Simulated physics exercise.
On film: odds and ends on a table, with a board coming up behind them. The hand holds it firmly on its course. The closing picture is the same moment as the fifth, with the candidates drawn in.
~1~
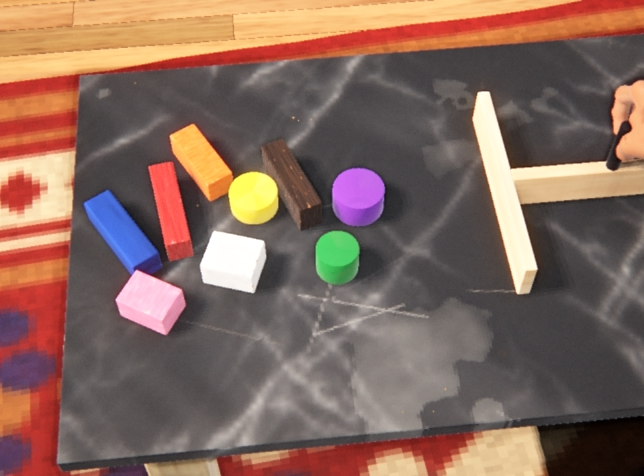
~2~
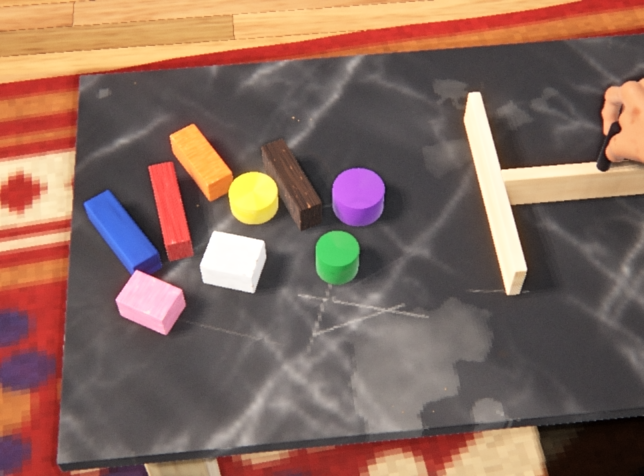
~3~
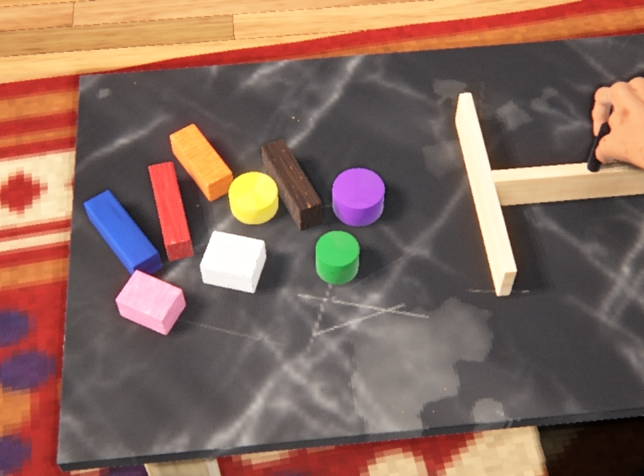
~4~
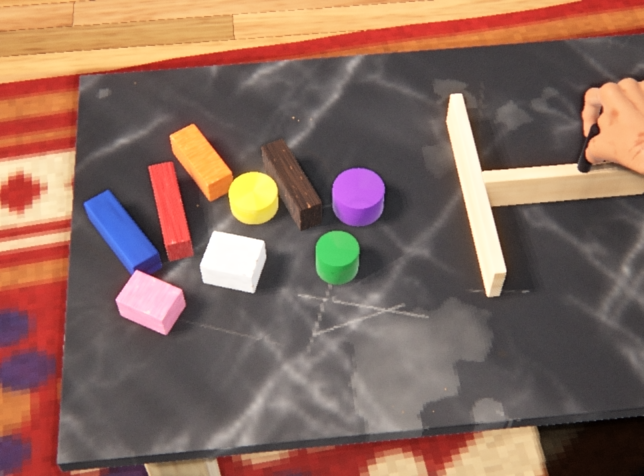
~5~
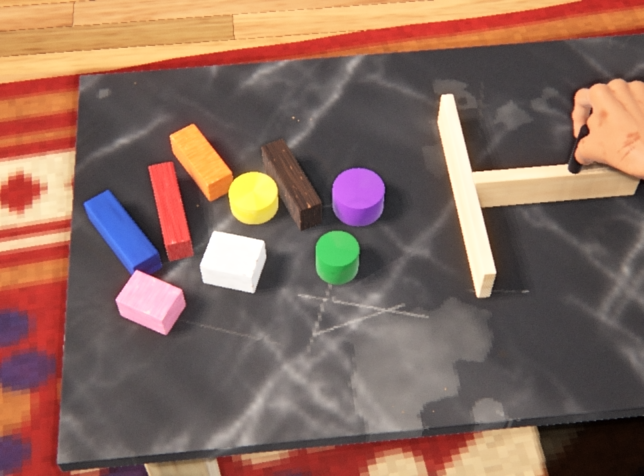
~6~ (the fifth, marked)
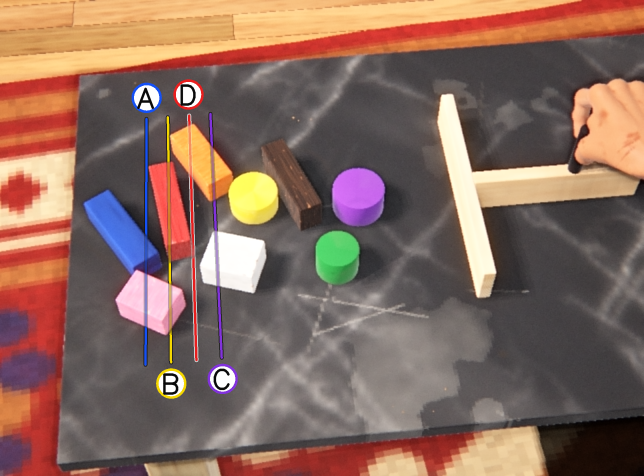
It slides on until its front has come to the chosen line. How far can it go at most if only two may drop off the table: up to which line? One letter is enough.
As far as mark A.
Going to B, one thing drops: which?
It is the blue stick.
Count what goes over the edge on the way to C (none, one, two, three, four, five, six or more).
By then, none.
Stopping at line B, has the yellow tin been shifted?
Yes.
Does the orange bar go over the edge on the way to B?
By then, no.
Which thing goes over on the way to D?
It is the blue stick.
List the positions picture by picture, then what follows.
The first frame shows purple tin (359, 197); orange bar (202, 162); board (506, 175).
The second frame shows board (497, 176); yellow tin (254, 199).
The third frame shows board (486, 176); black bar (292, 185).
The fourth frame shows board (477, 177); red bar (171, 210).
The fifth frame shows board (467, 178); purple tin (359, 197); orange bar (202, 162); blue stick (123, 235).
On the marked copy, A at (146, 231); B at (169, 229); C at (216, 225); D at (192, 227).
Taking A. A third of the way, board (352, 187); green tin (332, 259); yellow tin (244, 200).
Two thirds of the way, board (236, 197); blue stick (107, 235); red bar (126, 204).
When it is over, board (145, 204); blue stick over the edge; red bar over the edge; two fallen.
As for the rest, B is within the limit but short; C is within the limit but short; D is within the limit but short.
